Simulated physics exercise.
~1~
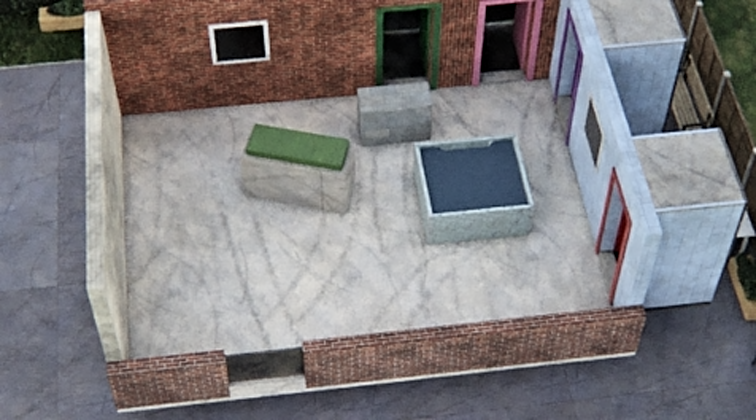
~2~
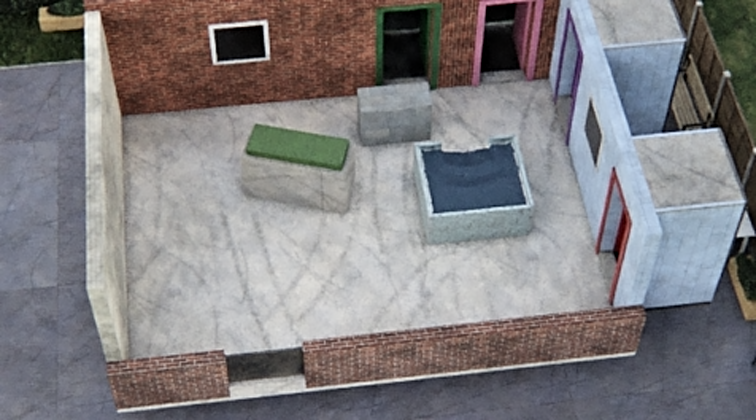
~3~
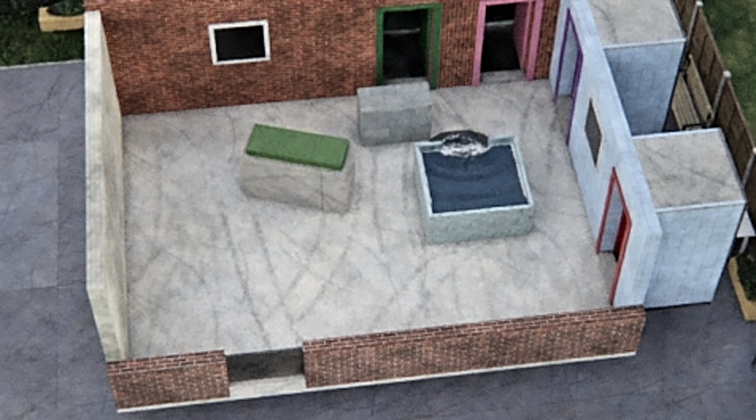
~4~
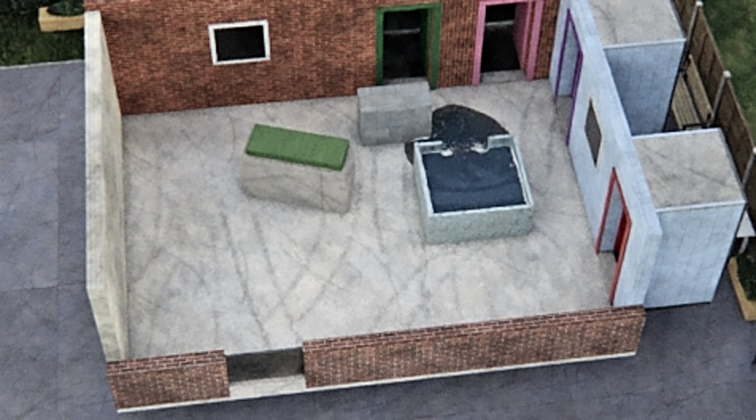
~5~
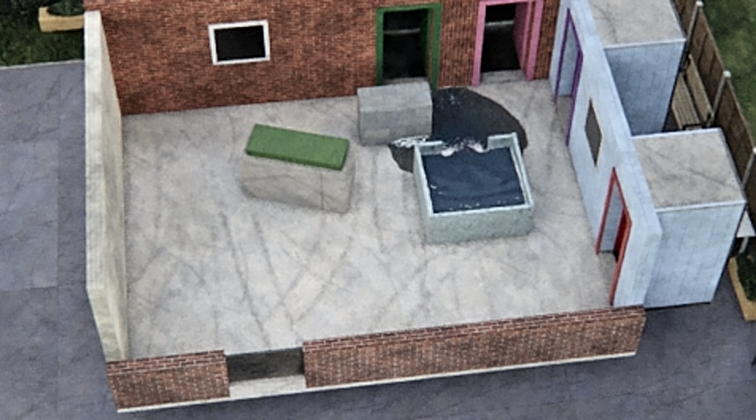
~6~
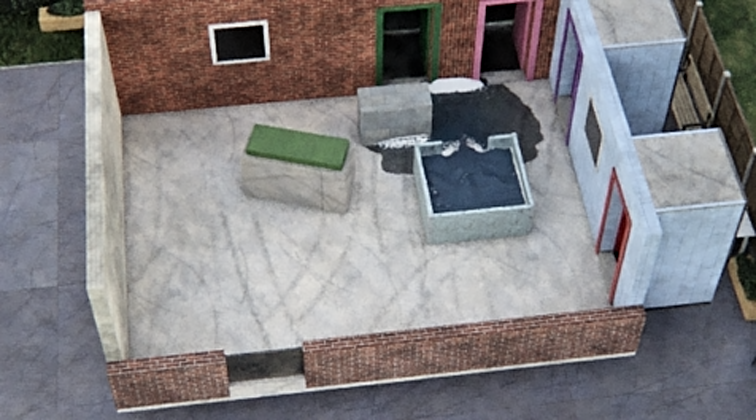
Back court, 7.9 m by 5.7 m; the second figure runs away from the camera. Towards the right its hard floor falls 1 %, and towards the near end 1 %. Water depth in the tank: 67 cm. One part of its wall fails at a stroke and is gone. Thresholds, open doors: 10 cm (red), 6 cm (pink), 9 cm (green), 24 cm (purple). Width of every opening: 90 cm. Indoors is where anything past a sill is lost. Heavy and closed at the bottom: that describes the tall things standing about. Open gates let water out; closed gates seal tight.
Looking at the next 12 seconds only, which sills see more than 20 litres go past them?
The red door falls short of the limit, the pink door surpasses the limit, the green door surpasses the limit, the purple door falls short of the limit.
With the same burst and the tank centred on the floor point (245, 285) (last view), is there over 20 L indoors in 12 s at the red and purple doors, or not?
Red: Within limit; purple: Within limit.
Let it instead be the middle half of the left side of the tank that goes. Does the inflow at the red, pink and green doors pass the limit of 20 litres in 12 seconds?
Note: Red short of the mark, pink short of the mark, green short of the mark.
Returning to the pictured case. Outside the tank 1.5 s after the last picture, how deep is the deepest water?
I'd say near 34 centimetres.
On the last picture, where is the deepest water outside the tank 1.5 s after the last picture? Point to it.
Roughly at pixel (542, 81).
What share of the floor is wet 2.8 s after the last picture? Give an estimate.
Some 30 per cent of the floor is wet.
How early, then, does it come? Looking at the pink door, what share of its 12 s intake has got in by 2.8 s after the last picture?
I'd say close to 65 percent.
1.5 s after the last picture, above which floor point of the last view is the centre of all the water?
Around (465, 163).
Then, 0.7 s after the last picture water covers 15 % of the floor and is deepest (35 cm) near (458, 96); red door not reached, pink door 19 cm at the sill, 25 L in, green door 21 cm at the sill, 42 L in, purple door 4 cm at the sill, 0 L in.
Then, 1.5 s after the last picture water covers 20 % of the floor and is deepest (34 cm) near (542, 81); red door not reached, pink door 16 cm at the sill, 76 L in, green door 18 cm at the sill, 99 L in, purple door 12 cm at the sill, 0 L in.
Then, 2.8 s after the last picture water covers 30 % of the floor and is deepest (22 cm) near (542, 81); red door not reached, pink door 16 cm at the sill, 123 L in, green door 15 cm at the sill, 148 L in, purple door 13 cm at the sill, 0 L in.
Then, 6.3 s after the last picture water covers 50 % of the floor and is deepest (14 cm) near (612, 334); red door 5 cm at the sill, 0 L in, pink door 9 cm at the sill, 187 L in, green door 7 cm at the sill, 179 L in, purple door 9 cm at the sill, 0 L in.
Then, 11.3 s after the last picture water covers 85 % of the floor and is deepest (10 cm) near (601, 335); red door 7 cm at the sill, 0 L in, pink door 5 cm at the sill, 194 L in, green door 3 cm at the sill, 180 L in, purple door 6 cm at the sill, 0 L in.
